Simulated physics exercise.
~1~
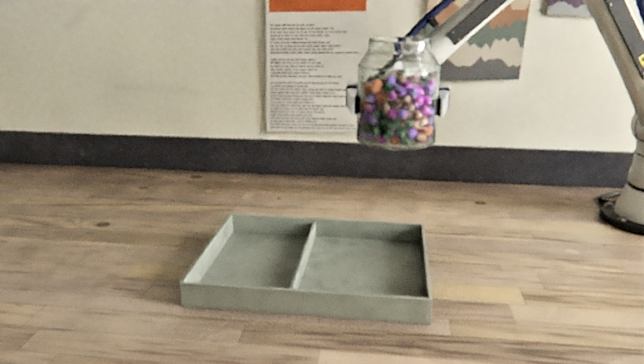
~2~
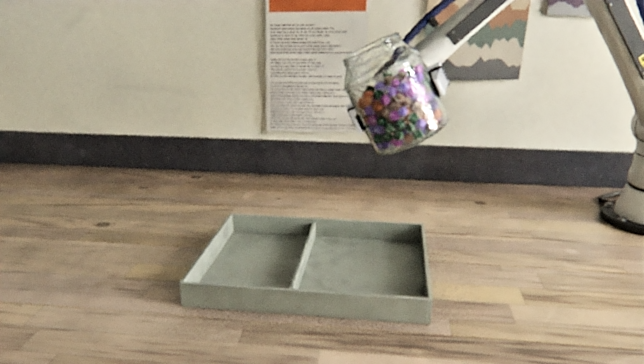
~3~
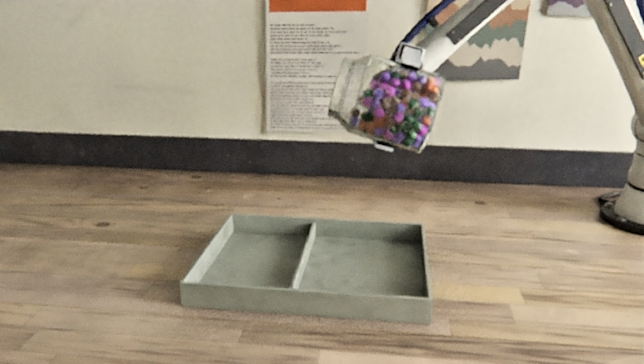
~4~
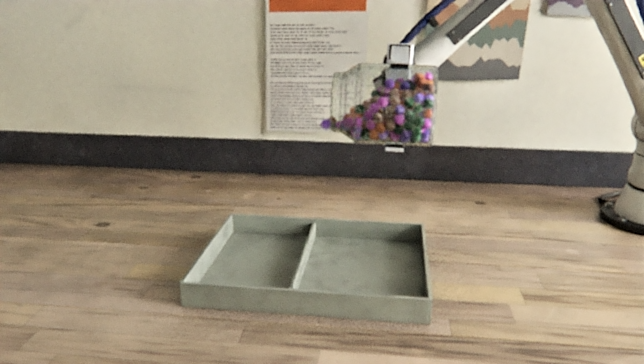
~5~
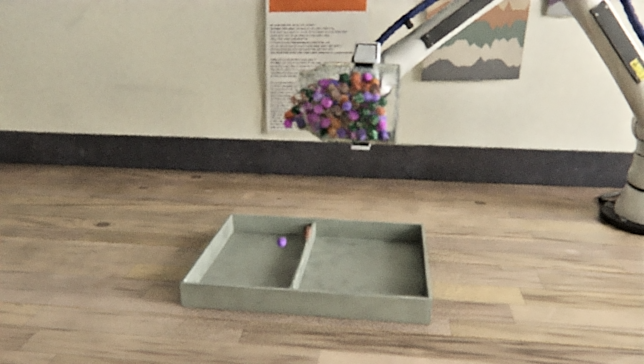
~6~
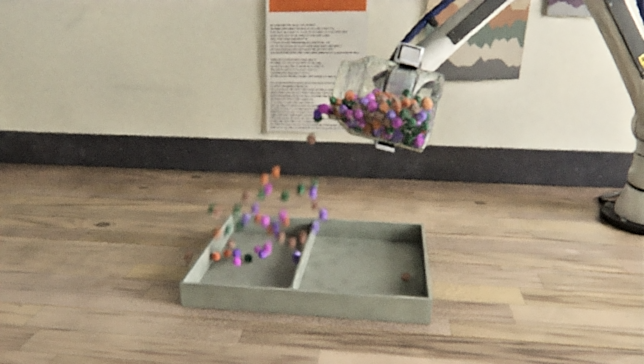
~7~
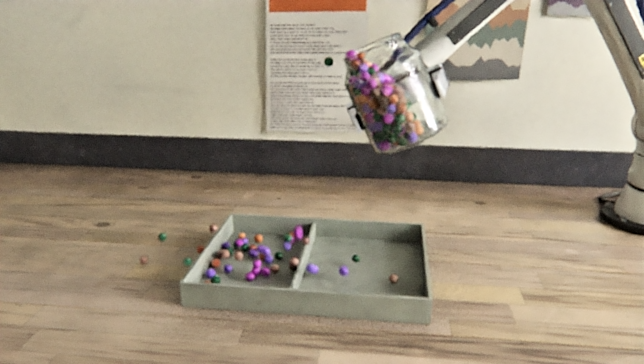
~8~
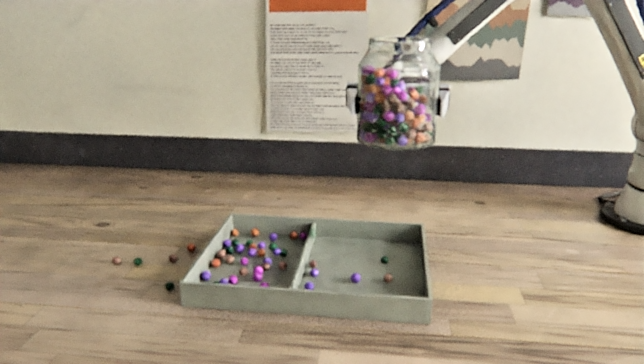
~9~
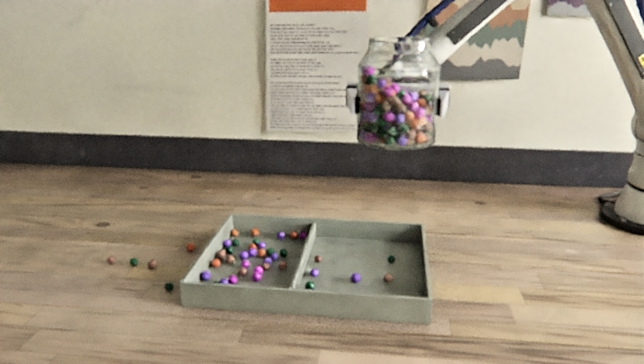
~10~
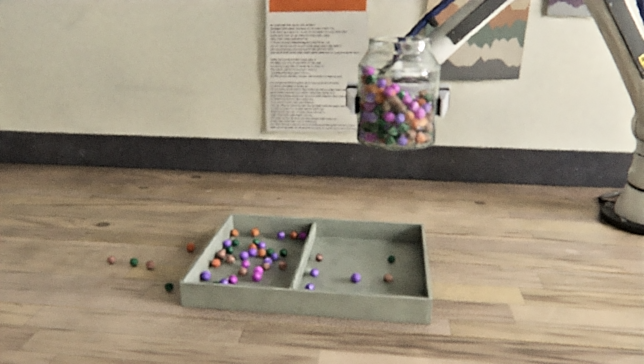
The clip opens with a robot arm holding a clear jar of small, round, colourful sweets above a shallow grey-green tray split by a cross wall. The arm tips the jar leftward until it lies on its side, and the sweets slide towards its mouth. It then moves left and back right as a burst of sweets falls towards the tray. The jar swings upright again, still holding most of its load. Most spilled pieces settle in the left part, with a few in the right part and several on the table to the left.
